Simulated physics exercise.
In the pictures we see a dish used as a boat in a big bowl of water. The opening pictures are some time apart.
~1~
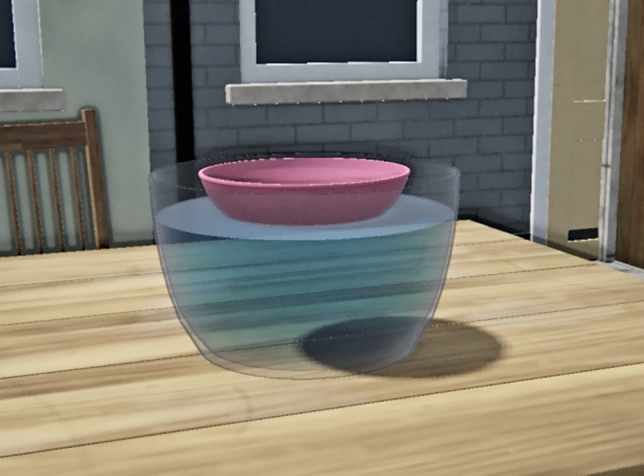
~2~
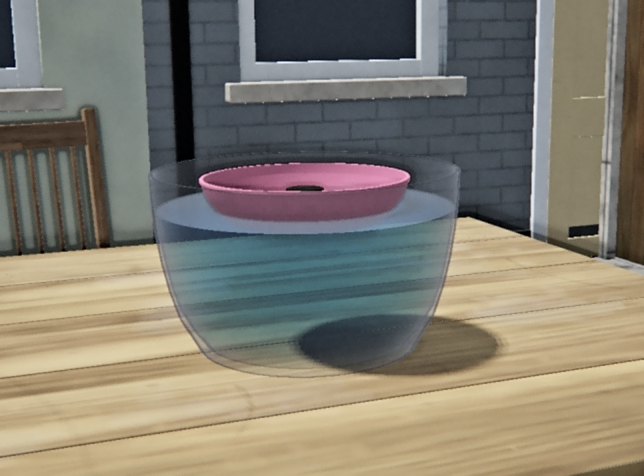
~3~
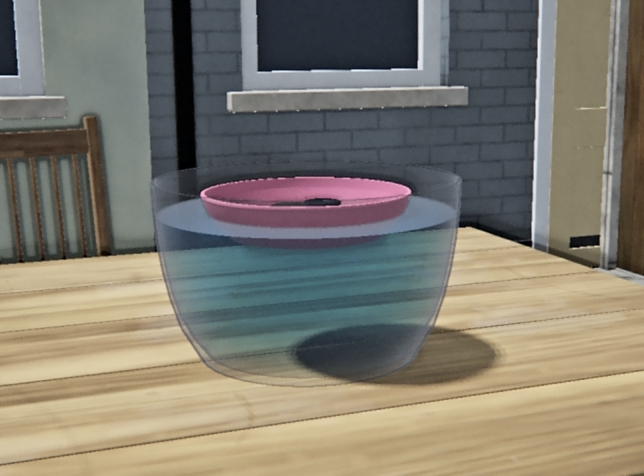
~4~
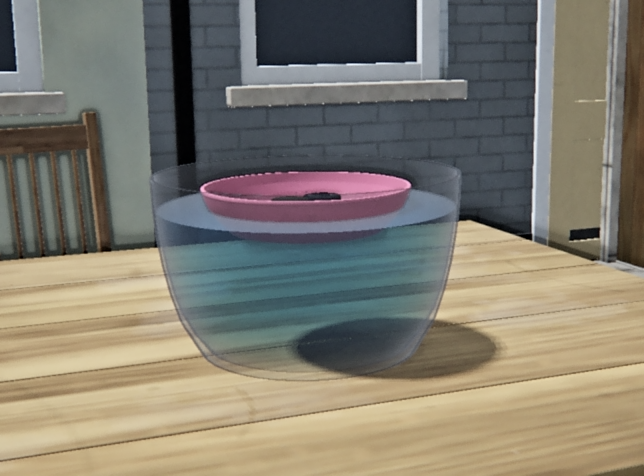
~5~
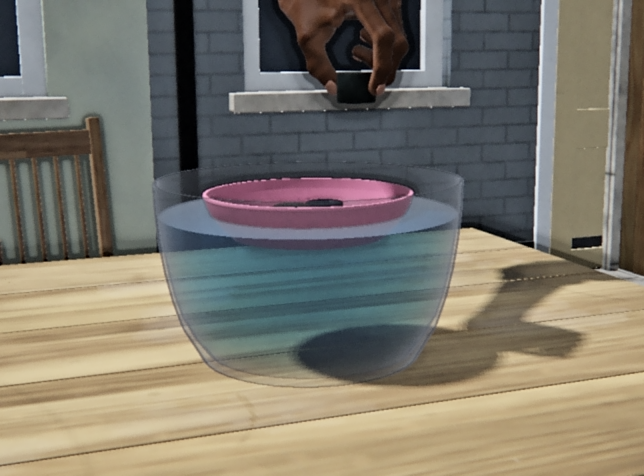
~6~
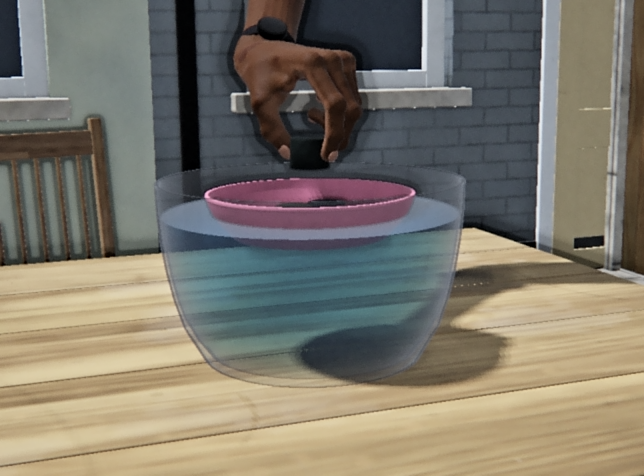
On a wooden table outside a brick building, a pink dish floats in a clear bowl of water and sits slightly lower as dark objects appear inside; then a hand holding another dark object lowers toward the dish.
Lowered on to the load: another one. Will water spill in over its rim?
It will not go down this time.
Soon after, the iron weight is in and the dish dips.
Later, it steadies; about a fifth of its side above the surface.
In the end, the dish floats; about a fifth of its side above the surface.
